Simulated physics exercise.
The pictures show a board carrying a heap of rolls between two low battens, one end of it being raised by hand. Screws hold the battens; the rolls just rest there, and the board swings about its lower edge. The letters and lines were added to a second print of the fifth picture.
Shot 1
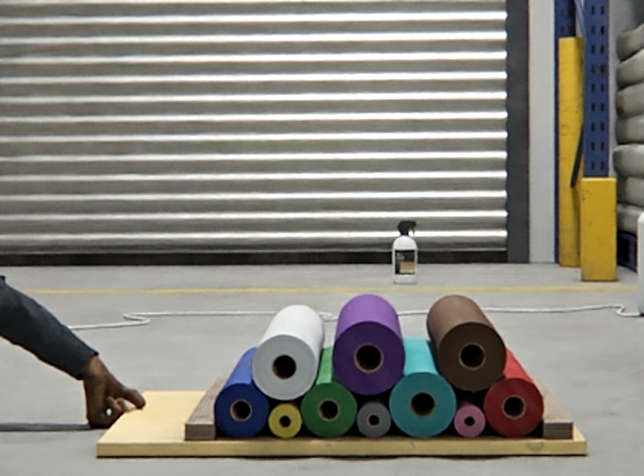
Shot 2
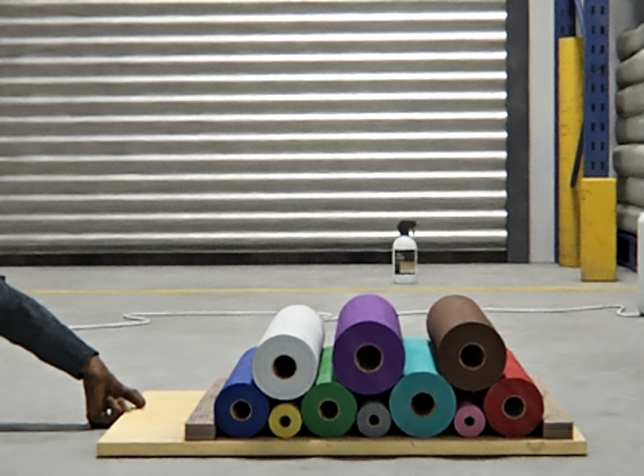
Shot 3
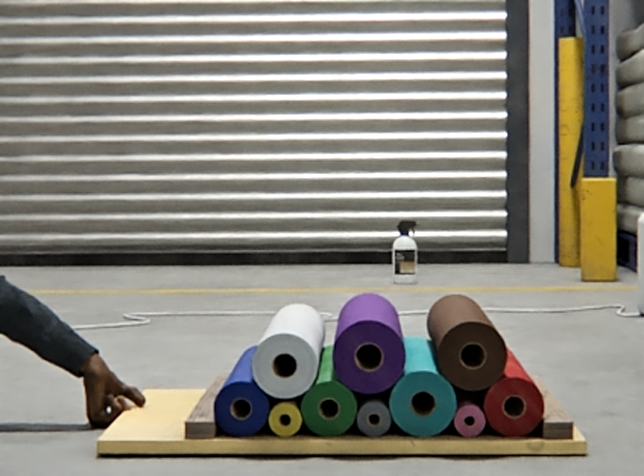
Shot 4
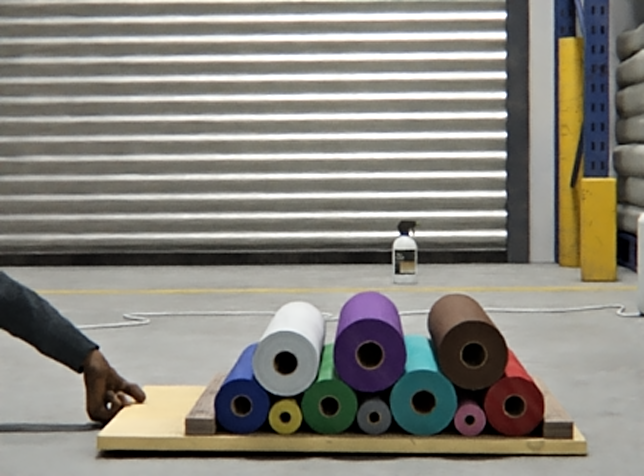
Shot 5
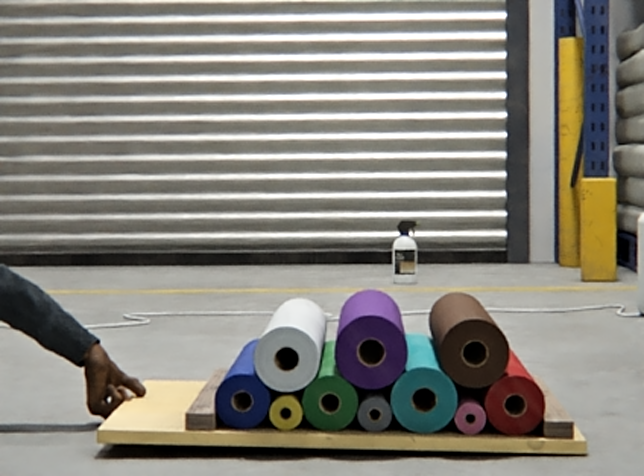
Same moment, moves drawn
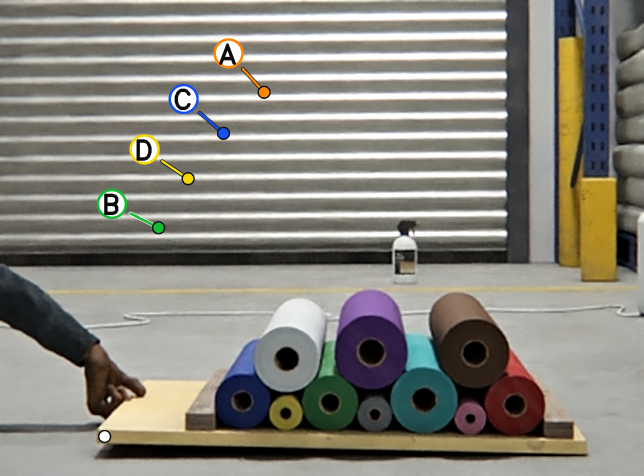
A dark-sleeved hand at the left slowly lifts the near end of a pale wooden board very slightly off a grey warehouse floor, seen level from the front by a still camera. Between two battens lie blue, yellow, green, grey, turquoise, pink and red rolls, with white, purple and brown ones on top, before a ribbed shutter and spray bottle. The board tilts gently, the rolls rising slightly with it.
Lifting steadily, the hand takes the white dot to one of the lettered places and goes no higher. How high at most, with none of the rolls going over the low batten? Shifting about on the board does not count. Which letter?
Stop at D.
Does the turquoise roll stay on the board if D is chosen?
Yes, with D.
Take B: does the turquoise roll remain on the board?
Yes, with B.
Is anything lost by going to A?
Yes.
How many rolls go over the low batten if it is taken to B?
The count is none.
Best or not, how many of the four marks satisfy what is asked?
Two of them.
On the marked copy, A at (264, 92); B at (159, 228); C at (224, 133); D at (188, 178); the white dot at (105, 436).
Taking D. A third of the way, board at 19°.
Two thirds of the way, board at 34°.
When it is over, board at 34°, none over the low batten.
As for the rest, A five over the low batten; B none over the low batten; C one over the low batten (brown).
